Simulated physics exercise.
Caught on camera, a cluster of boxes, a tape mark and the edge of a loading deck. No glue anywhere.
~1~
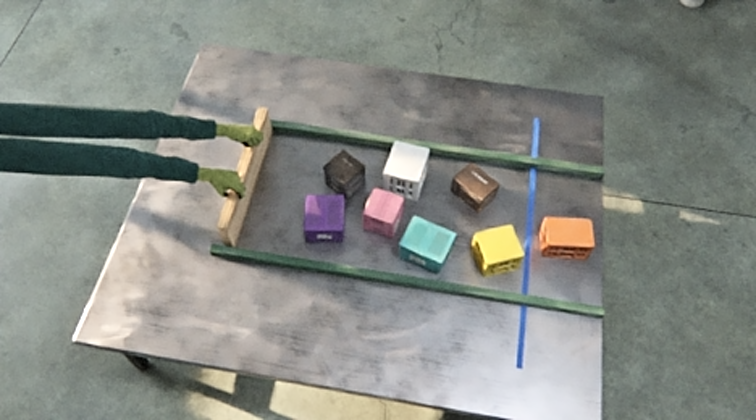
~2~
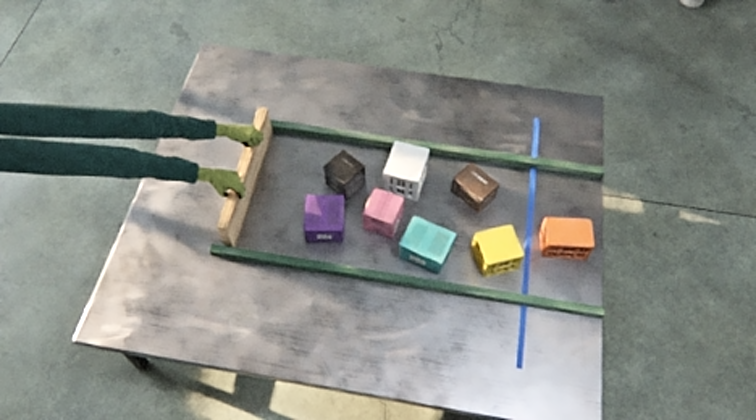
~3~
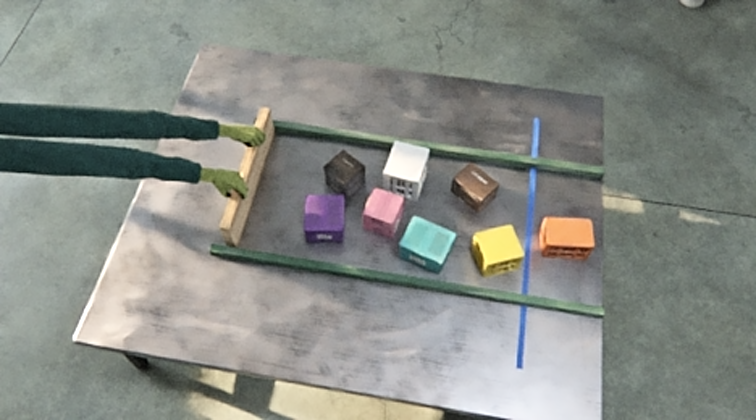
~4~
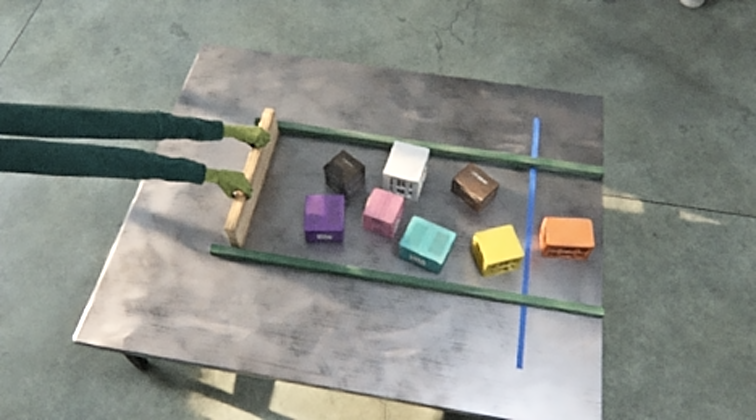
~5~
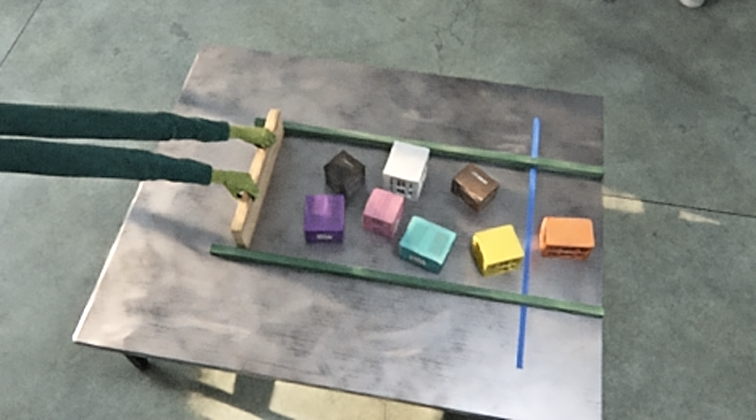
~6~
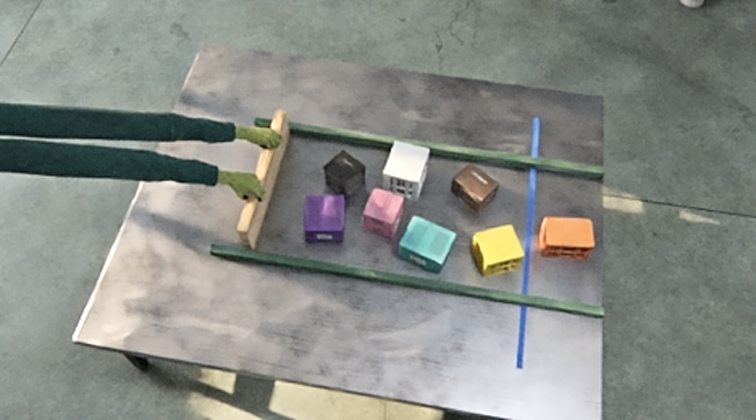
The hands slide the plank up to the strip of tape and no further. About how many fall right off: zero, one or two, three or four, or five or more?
Here the number that fall off is three or four.
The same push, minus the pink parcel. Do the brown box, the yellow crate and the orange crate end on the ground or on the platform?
The brown box tumbles off; the yellow crate comes down; the orange crate is lost.
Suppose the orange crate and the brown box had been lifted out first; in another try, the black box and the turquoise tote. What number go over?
First 1, then 1.
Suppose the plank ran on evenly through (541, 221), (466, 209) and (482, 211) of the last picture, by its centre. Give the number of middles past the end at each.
Place by place, 3, 0 and 1.
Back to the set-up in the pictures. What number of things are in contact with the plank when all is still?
The number is 2.
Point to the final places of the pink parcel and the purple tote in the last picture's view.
The pink parcel at (584, 232), the purple tote at (549, 256).
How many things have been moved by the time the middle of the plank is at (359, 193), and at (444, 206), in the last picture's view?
By then 5, and 8.
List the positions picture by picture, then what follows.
In the first picture, orange crate (567, 238); yellow crate (497, 251); brown box (475, 188); plank (247, 176); tape (529, 230).
In the second picture, yellow crate (497, 251); plank (247, 176).
In the third picture, brown box (475, 188); purple tote (325, 219).
In the fourth picture, orange crate (566, 239); white crate (406, 171).
In the fifth picture, yellow crate (497, 251); pink parcel (383, 213).
In the sixth picture, orange crate (566, 239); yellow crate (497, 251); brown box (475, 188); plank (266, 179); tape (529, 230).
Soon after, none off yet; orange crate at rest near (566, 239); yellow crate at rest near (497, 251); brown box at rest near (475, 188).
By the end, the number that fall off is three or four; fallen, brown box, yellow crate and orange crate.
